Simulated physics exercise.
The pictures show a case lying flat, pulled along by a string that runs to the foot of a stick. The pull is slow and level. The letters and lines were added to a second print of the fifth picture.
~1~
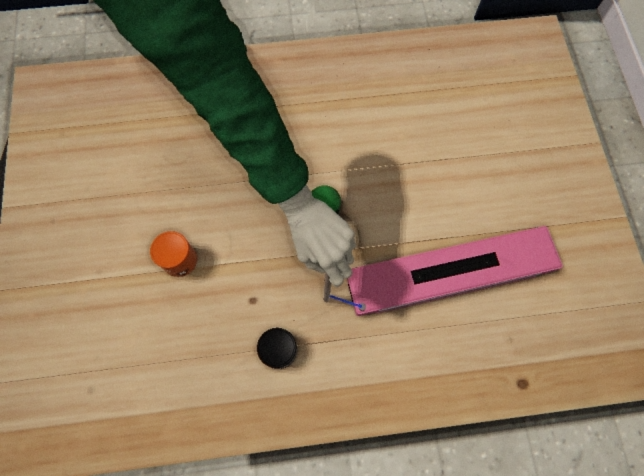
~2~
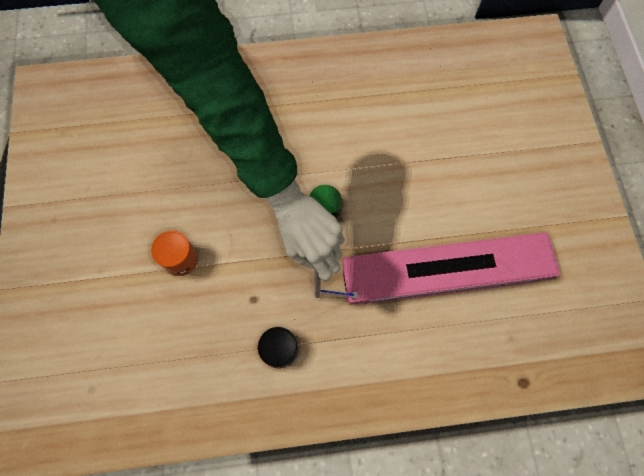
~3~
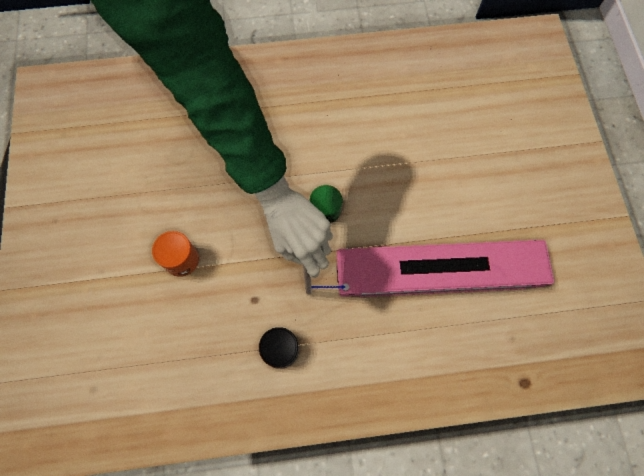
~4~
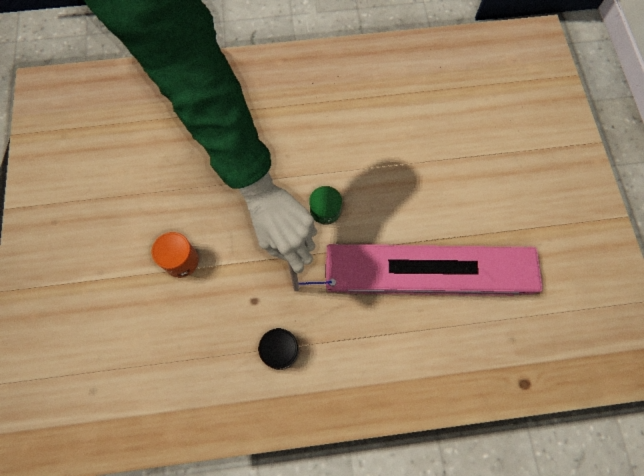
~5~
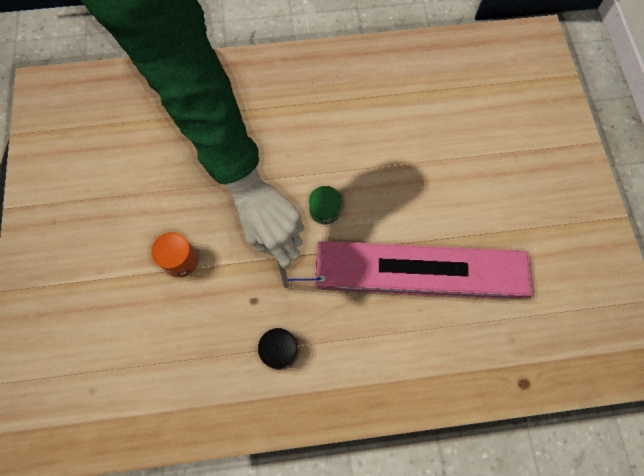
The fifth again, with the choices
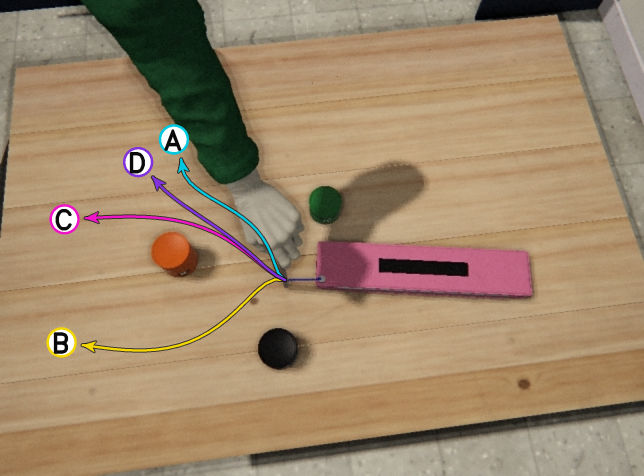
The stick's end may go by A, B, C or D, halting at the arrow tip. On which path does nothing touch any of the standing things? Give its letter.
D.
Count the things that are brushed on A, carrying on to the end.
It touches one.
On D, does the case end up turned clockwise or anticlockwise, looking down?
It turns clockwise.
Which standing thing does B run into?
It is the black tub.
On the copy, A from (285, 280) via (235, 212) to (181, 159); B from (285, 280) via (189, 342) to (82, 345); C from (285, 280) via (193, 225) to (85, 218); D from (285, 280) via (216, 227) to (153, 177).
On D. First, foot of the stick (237, 243), middle of the case (373, 262).
Then, foot of the stick (190, 210), middle of the case (317, 247).
Finally, foot of the stick (153, 178), middle of the case (271, 228); nothing has been touched.
By contrast, A meets the green tub; B meets the black tub; C meets the orange jar.
